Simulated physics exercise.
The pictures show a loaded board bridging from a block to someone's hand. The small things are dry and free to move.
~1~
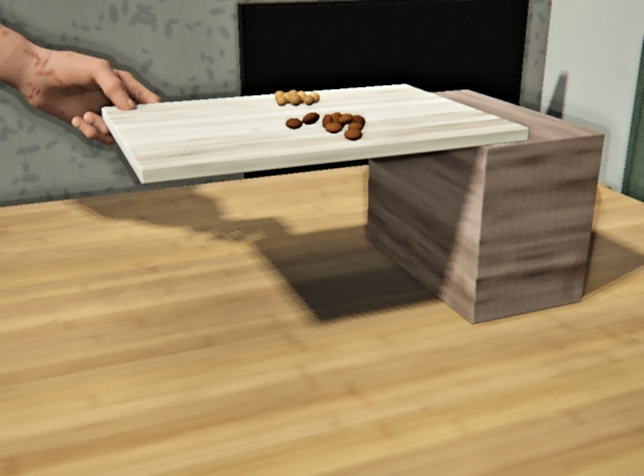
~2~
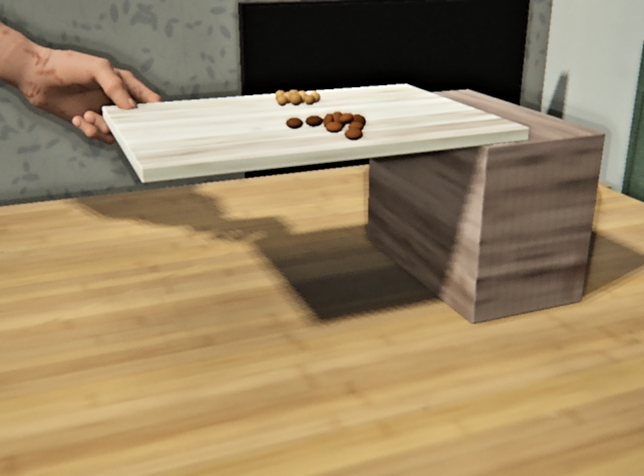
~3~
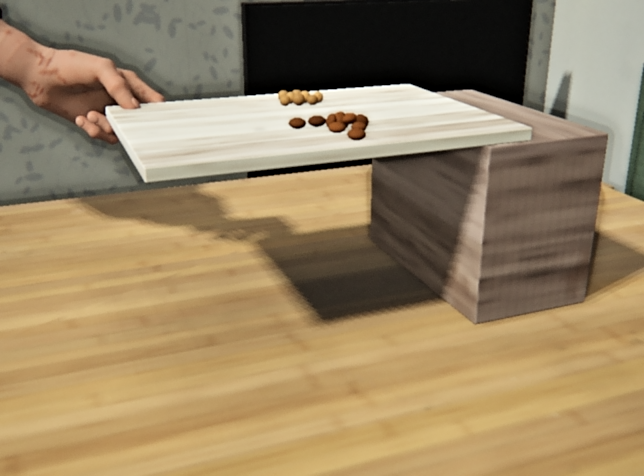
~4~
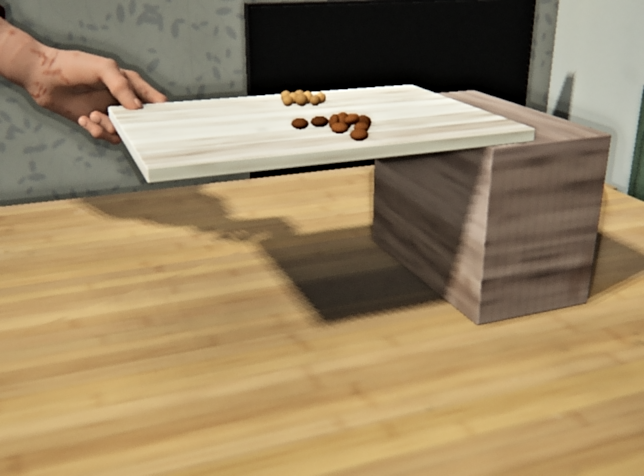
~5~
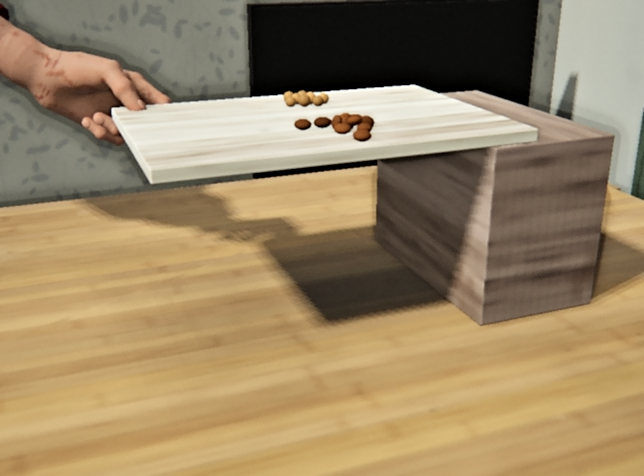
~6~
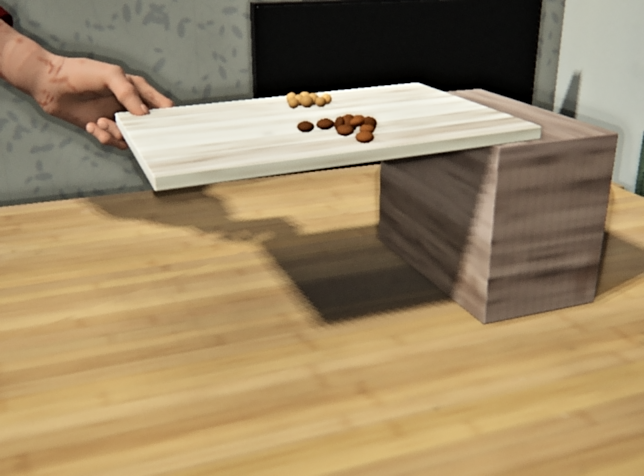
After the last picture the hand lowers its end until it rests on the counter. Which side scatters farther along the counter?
The far batch goes farther.
Then, 0.60 s later than the last frame, board sloping at 21°; near batch every one still on the board; far batch every one still on the board.
Then, 1.13 s later than the last frame, board sloping at 36°; near batch mostly at the foot of the board; far batch mostly up to a board's length out.
Then, 1.58 s later than the last frame, board resting at 36°; near batch mostly at the foot of the board; far batch mostly one to two board lengths out.
When it is over, board resting at 36°; near batch mostly at the foot of the board; far batch mostly more than two board lengths out, roughly half gone off the counter; the far batch has gone farther.
